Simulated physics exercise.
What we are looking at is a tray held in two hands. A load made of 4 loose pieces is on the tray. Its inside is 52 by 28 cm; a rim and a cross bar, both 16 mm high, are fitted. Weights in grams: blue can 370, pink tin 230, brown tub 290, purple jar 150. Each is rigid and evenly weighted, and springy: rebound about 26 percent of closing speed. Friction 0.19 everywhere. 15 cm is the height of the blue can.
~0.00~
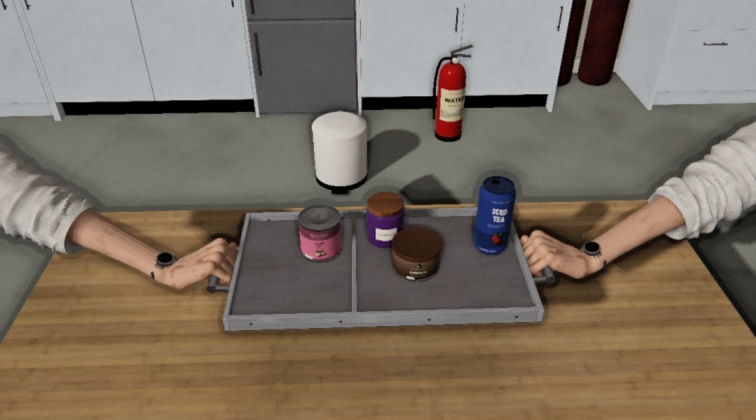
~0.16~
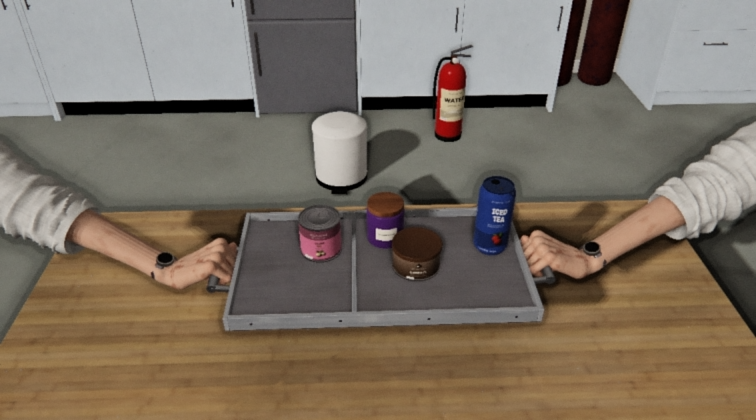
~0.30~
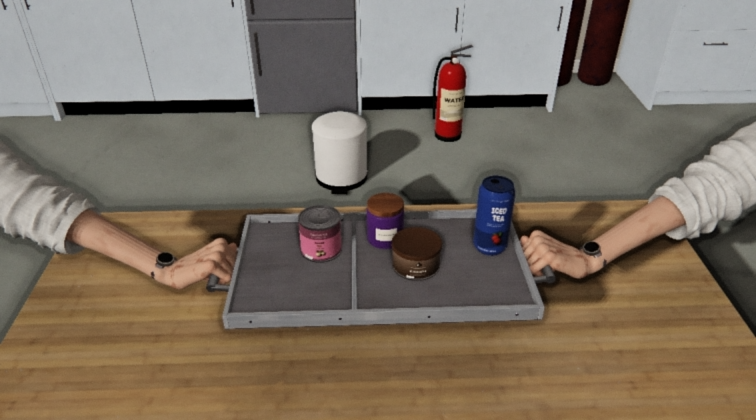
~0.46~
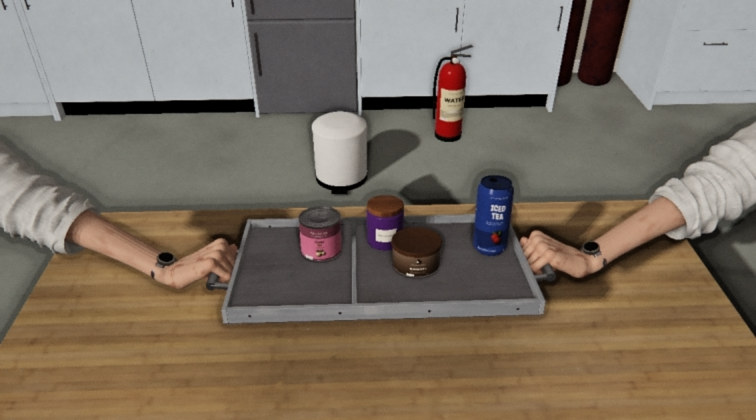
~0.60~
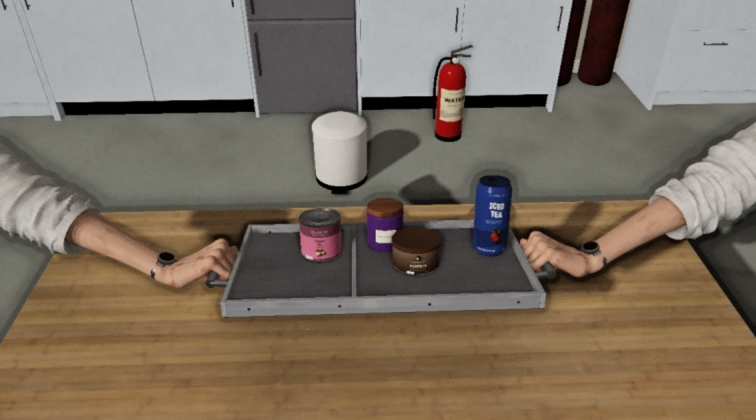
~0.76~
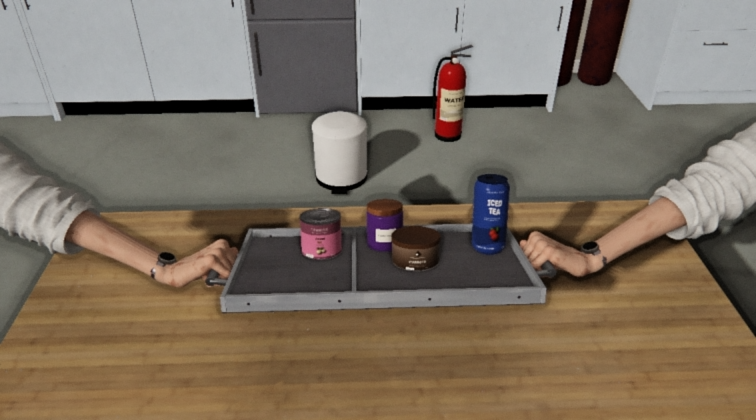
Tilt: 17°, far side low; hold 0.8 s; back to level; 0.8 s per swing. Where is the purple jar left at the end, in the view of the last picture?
It is left at about (380, 212) in that view.
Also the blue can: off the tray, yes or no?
When everything stops, the blue can is out of bounds.
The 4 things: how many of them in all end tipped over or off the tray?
I count 1.
After 0.96 s, tray at 17°, far edge down; purple jar moved 3 cm near (384, 222); blue can moved 6 cm; pink tin moved 5 cm.
After 1.36 s, tray at 17°, far edge down; blue can now off the tray; purple jar moved 3 cm near (380, 222); brown tub moved 11 cm.
After 1.56 s, tray at 17°, far edge down; purple jar moved 3 cm near (380, 222); brown tub moved 11 cm; pink tin moved 6 cm.
After 2.16 s, tray at 6°, far edge down; purple jar moved 3 cm near (380, 215); brown tub moved 11 cm; pink tin moved 6 cm.
In the end (3.0 s), off the tray, blue can; not toppled but over 5 cm from the start, pink tin and brown tub; purple jar under 5 cm from the start. At the end, from the last picture's camera, purple jar near (380, 212).
